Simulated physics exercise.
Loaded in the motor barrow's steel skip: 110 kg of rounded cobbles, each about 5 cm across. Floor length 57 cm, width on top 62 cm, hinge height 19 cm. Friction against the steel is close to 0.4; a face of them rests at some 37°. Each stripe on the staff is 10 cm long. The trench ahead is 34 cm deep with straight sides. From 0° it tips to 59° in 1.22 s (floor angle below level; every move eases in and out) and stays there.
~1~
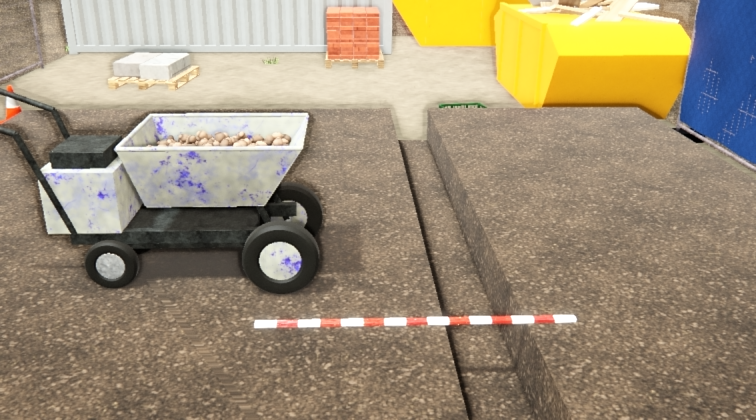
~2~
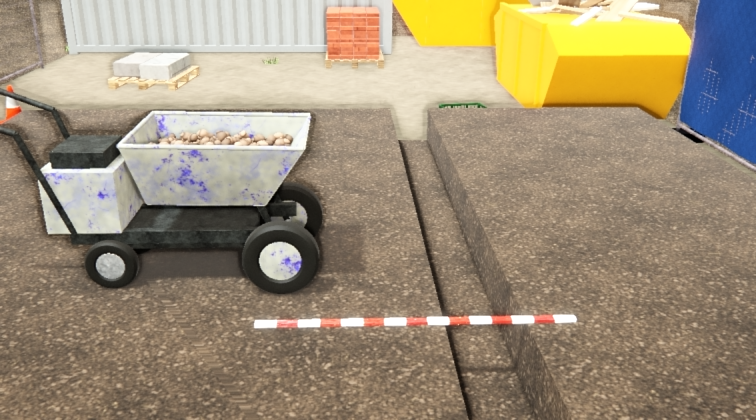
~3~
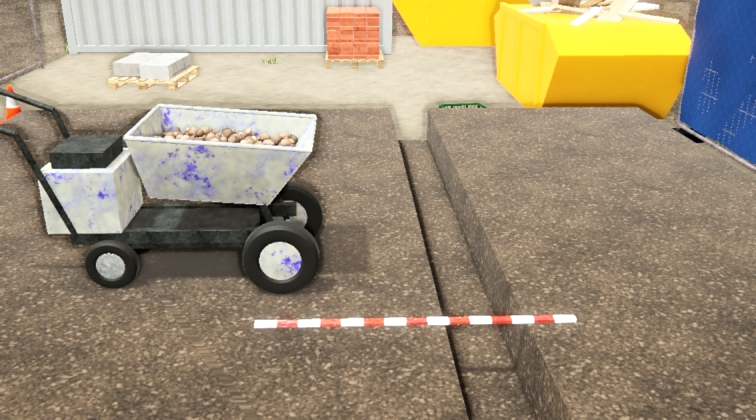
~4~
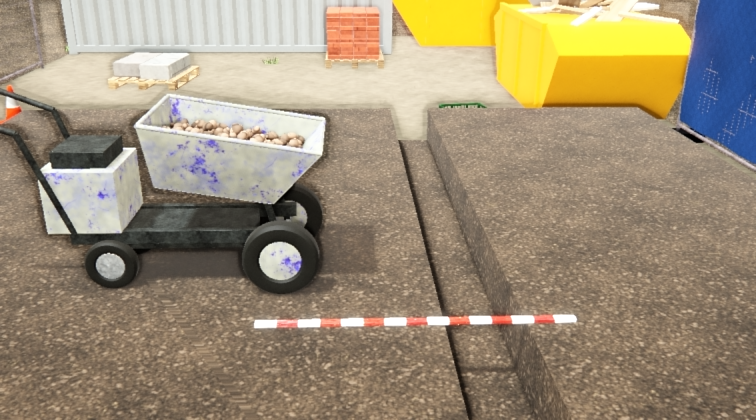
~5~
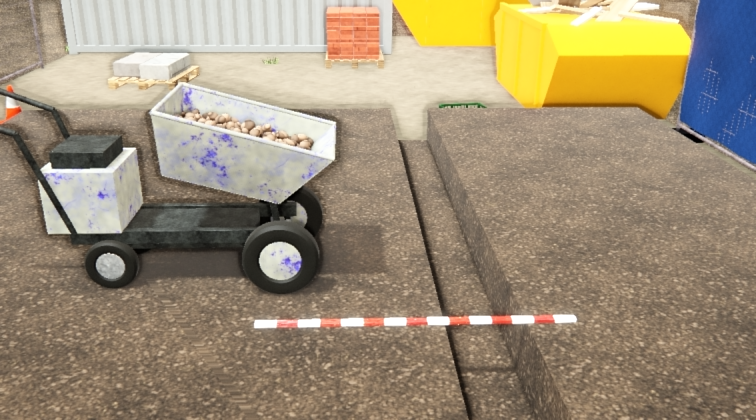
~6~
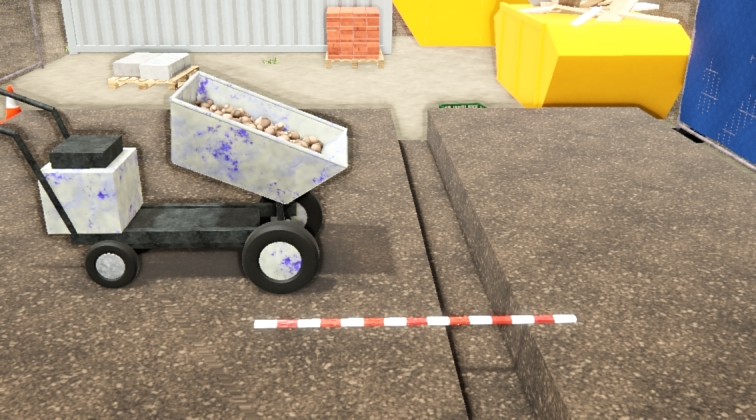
On a construction site, a parked motor barrow's steel skip of rounded stones rising at its left end and tilting toward the right.
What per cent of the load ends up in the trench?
Roughly 28 per cent ends in the trench.
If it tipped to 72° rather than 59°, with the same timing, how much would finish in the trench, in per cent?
Then about 80 per cent.
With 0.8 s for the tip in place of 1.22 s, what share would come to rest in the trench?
It would be near 40 per cent.
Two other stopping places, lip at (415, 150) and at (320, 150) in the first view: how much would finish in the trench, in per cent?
About 10 and 40 per cent.
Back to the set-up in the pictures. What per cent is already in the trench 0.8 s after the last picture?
About 0 per cent by then.
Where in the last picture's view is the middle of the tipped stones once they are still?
Near (449, 314).
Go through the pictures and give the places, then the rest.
In the first picture, the skip is at 0°, its lip at (301, 148); the top of the load is at (213, 141).
In the second picture, the skip is at 1°, its lip at (304, 149); the top of the load is at (214, 140).
In the third picture, lip at (311, 151), floor tilted 4°, highest stones at (190, 135).
In the fourth picture, lip at (321, 154), floor tilted 9°, highest stones at (196, 128).
In the fifth picture, the skip is at 15°, its lip at (333, 159); the top of the load is at (200, 118).
In the sixth picture, lip at (347, 166), floor tilted 22°, highest stones at (206, 109).
Then, 0.4 s after the last picture the floor is at 50°, 100 % in the skip; the foremost stones are at (369, 177).
Then, 0.8 s after the last picture the floor is at 59°, 91 % in the skip, 8 % short of the trench, 1 % in the trench; the foremost stones are at (443, 268).
Then, 1.2 s after the last picture the floor is at 59°, 73 % in the skip, 14 % short of the trench, 14 % in the trench; the foremost stones are at (493, 315).
Then, 3.1 s after the last picture the floor is at 59°, 55 % in the skip, 17 % short of the trench, 28 % in the trench; the foremost stones are at (489, 306).
